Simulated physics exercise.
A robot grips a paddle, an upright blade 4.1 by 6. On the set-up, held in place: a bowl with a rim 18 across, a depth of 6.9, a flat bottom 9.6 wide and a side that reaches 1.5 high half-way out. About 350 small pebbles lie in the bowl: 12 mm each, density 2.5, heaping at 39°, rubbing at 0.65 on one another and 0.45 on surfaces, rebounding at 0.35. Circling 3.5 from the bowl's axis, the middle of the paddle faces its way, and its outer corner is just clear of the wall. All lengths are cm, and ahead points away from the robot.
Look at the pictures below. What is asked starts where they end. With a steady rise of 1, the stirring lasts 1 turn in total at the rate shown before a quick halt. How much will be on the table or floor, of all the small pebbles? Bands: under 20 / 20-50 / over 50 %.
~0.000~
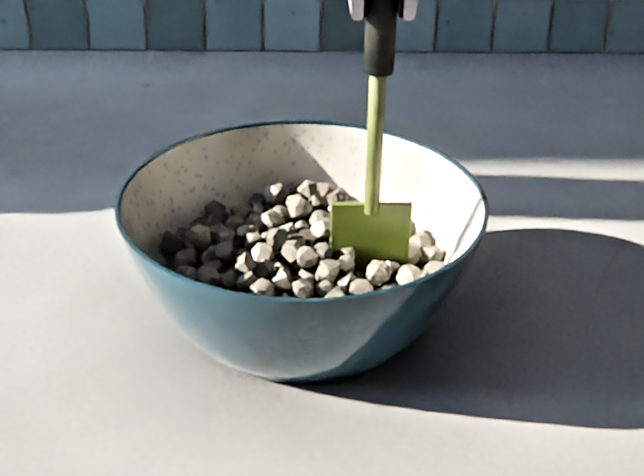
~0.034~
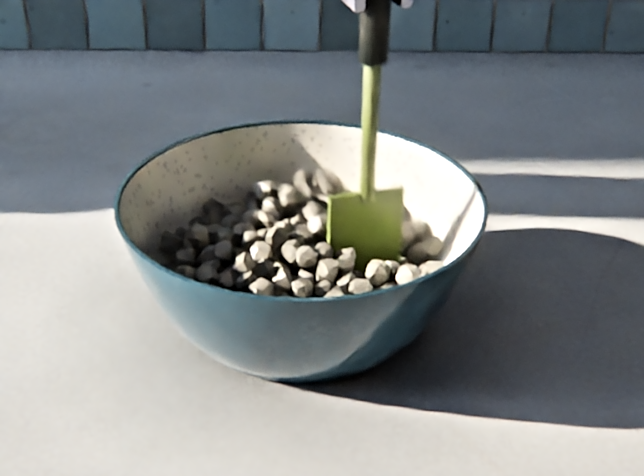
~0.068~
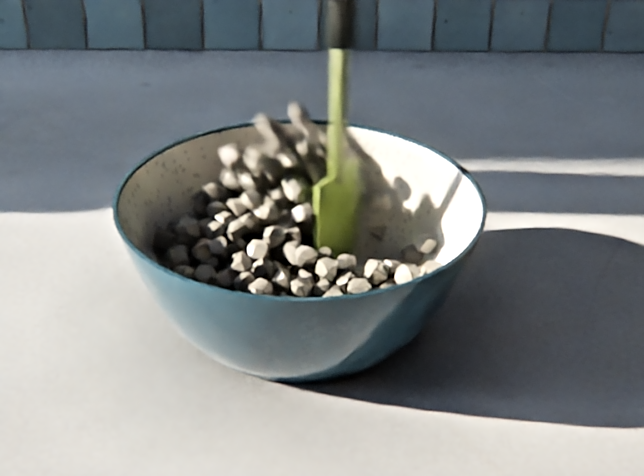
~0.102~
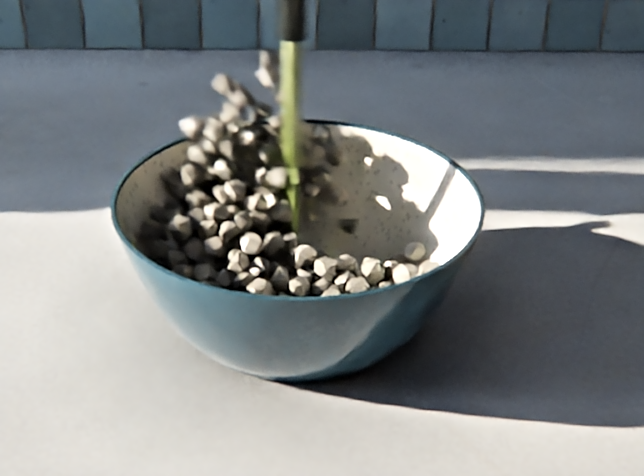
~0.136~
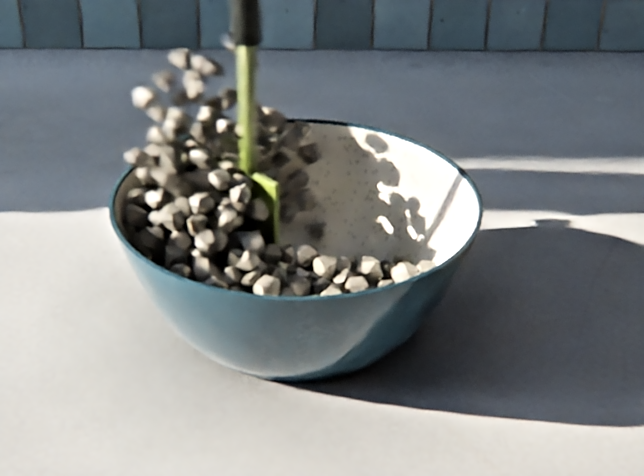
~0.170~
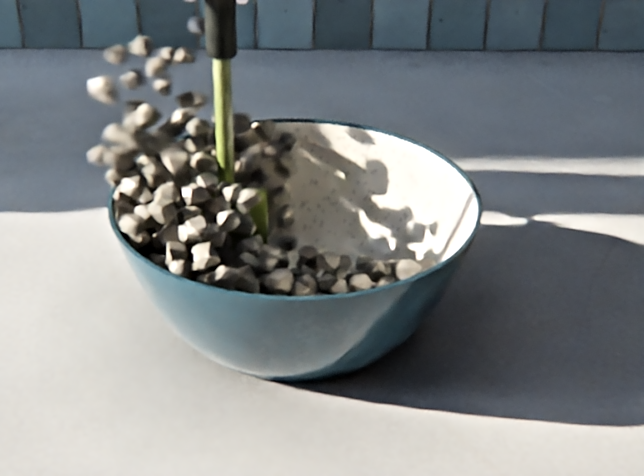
20-50 %.
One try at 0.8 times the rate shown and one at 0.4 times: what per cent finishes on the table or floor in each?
Estimates in order: Some 20 % and some 5 %.
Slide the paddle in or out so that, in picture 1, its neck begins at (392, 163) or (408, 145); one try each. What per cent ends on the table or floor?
Near 35 per cent and near 30 per cent, in that order.
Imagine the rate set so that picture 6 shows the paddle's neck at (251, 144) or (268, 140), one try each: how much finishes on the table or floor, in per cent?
Roughly 15 per cent on the first try and 10 per cent on the second.
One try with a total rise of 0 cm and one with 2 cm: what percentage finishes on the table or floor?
It comes to about 30 per cent and about 25 per cent.
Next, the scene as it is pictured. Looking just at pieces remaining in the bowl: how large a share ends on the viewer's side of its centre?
I'd put it at roughly 40 per cent.
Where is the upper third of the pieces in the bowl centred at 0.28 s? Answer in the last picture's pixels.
(381, 258).
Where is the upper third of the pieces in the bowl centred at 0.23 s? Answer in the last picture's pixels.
That third sits centred at about (236, 250).
After 0.23 s, 238° round, highest piece 12 above the table; 315 in the bowl, 35 in flight or on the tool.
After 0.28 s, 304° round, highest piece 13 above the table; 283 in the bowl, 15 on the table or floor, 52 in flight or on the tool.
After 0.51 s, 0° round, highest piece 6 above the table; 253 in the bowl, 96 on the table or floor, 1 in flight or on the tool.
After 1.21 s, 0° round, highest piece 6 above the table; 253 in the bowl, 97 on the table or floor.
At rest, 253 in the bowl, 97 on the table or floor. That is 28 % on the table or floor.
